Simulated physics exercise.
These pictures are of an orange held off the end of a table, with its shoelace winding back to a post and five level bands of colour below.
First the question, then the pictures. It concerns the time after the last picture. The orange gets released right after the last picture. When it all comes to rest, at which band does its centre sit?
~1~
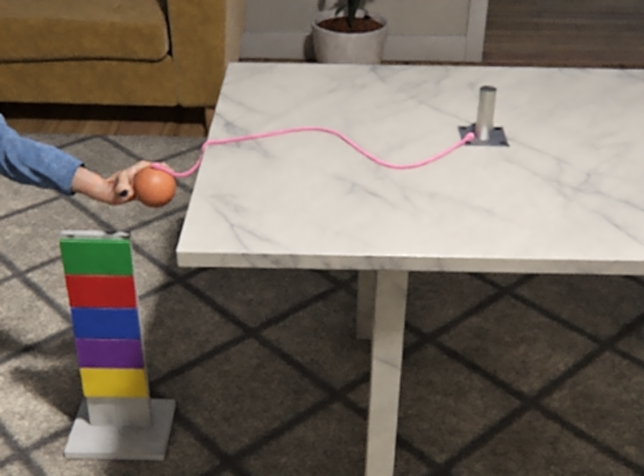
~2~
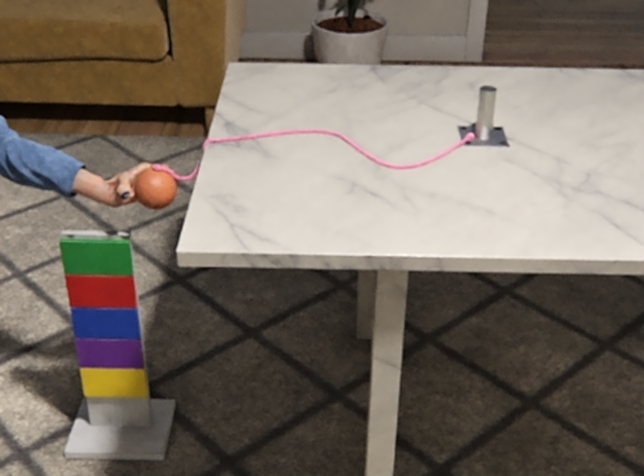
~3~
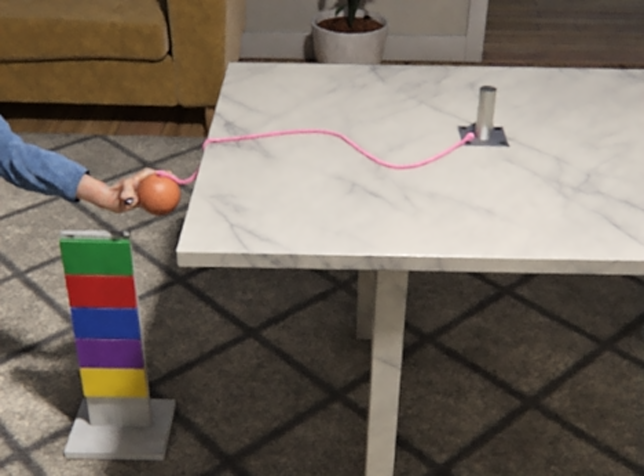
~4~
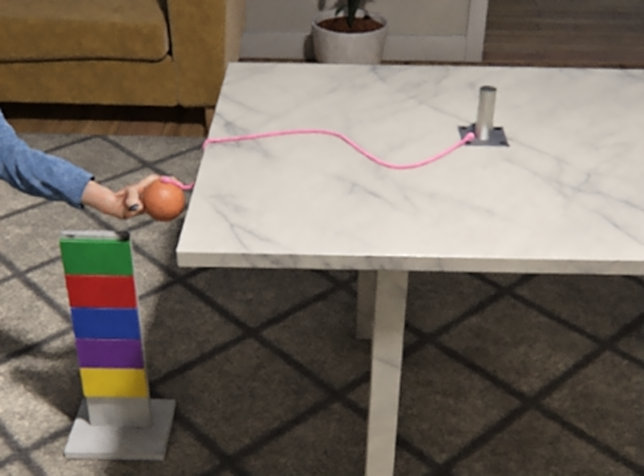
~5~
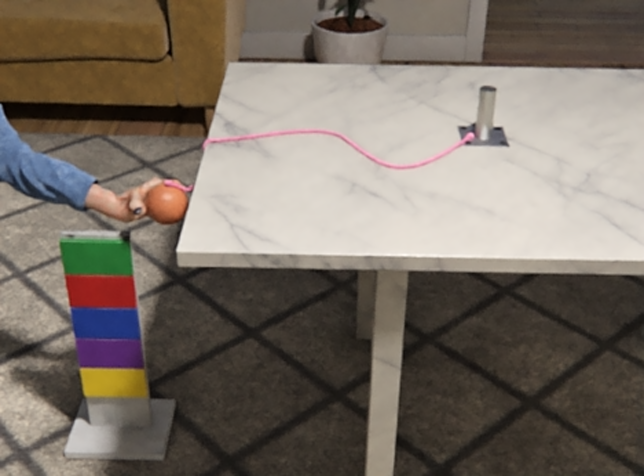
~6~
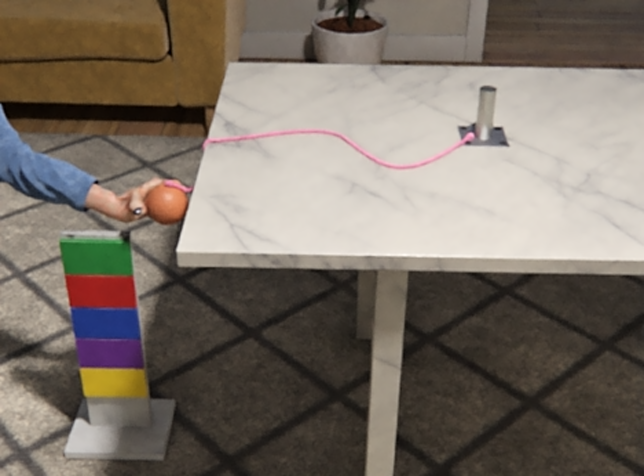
At red.
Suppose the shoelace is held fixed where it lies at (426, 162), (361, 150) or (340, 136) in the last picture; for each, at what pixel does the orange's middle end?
It comes to rest around (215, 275), (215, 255) and (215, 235) respectively.
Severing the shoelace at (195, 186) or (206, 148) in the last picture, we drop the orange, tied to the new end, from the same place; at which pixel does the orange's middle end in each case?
Near (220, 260) and (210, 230).
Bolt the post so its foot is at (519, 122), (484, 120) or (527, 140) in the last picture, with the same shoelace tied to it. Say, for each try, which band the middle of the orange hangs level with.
The first case gives green, the second red and the third green.
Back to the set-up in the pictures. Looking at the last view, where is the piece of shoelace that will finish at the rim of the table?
The piece you want is at about (269, 135).
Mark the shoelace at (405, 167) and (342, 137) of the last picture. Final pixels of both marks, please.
Final positions are (371, 140) and (279, 144), in that order.
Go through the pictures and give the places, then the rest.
The first picture shows orange (154, 187); green (96, 259); red (101, 292); blue (105, 324); purple (110, 355); yellow (114, 384).
The second picture shows orange (155, 188); shoelace through (452, 149) (398, 167) (346, 139) (281, 133) (206, 147).
The third picture shows orange (159, 194).
The fourth picture shows orange (163, 200); shoelace through (452, 149) (398, 167) (346, 139) (281, 133) (206, 147).
The fifth picture shows orange (167, 204).
The sixth picture shows orange (167, 204); shoelace through (452, 149) (398, 167) (346, 139) (281, 133) (206, 147).
Early on, orange near (228, 274); level with green.
Midway, orange near (213, 295); level with red.
Finally, orange near (207, 294); level with red. The red one.
